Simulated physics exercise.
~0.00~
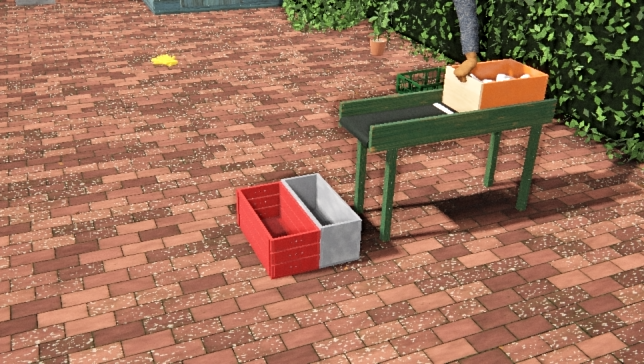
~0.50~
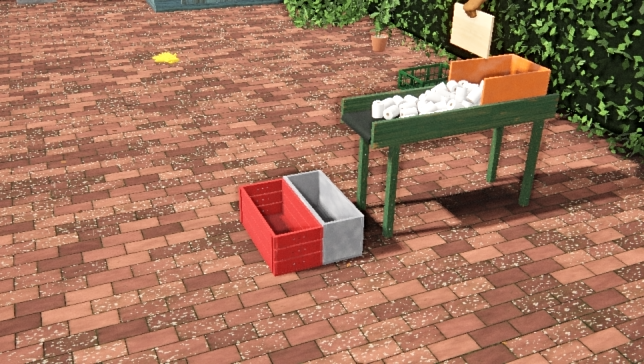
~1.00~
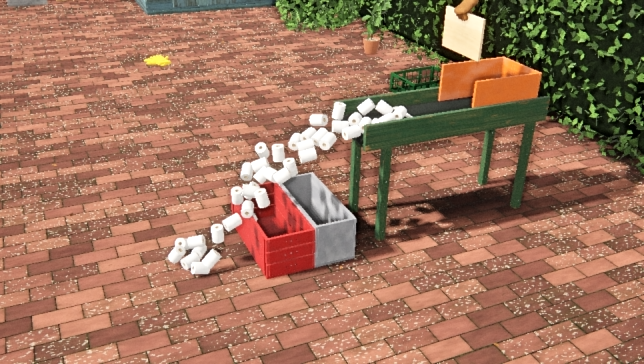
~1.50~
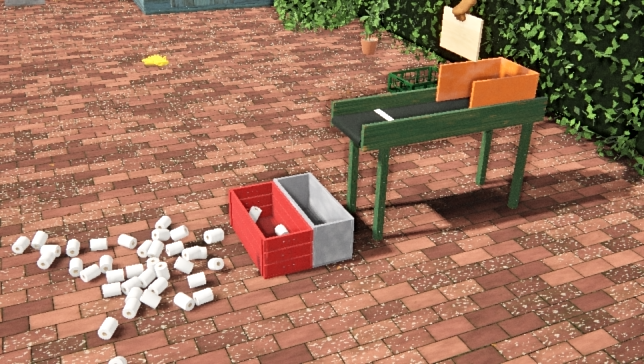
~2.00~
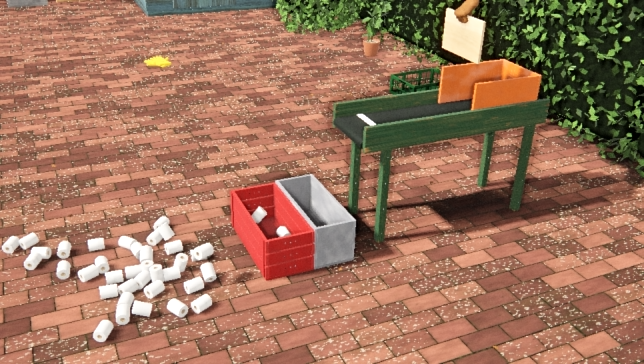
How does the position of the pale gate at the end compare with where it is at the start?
At the start the gate is down at the orange pen on the green-framed belt. At the end it is held up above the pen by the hand.
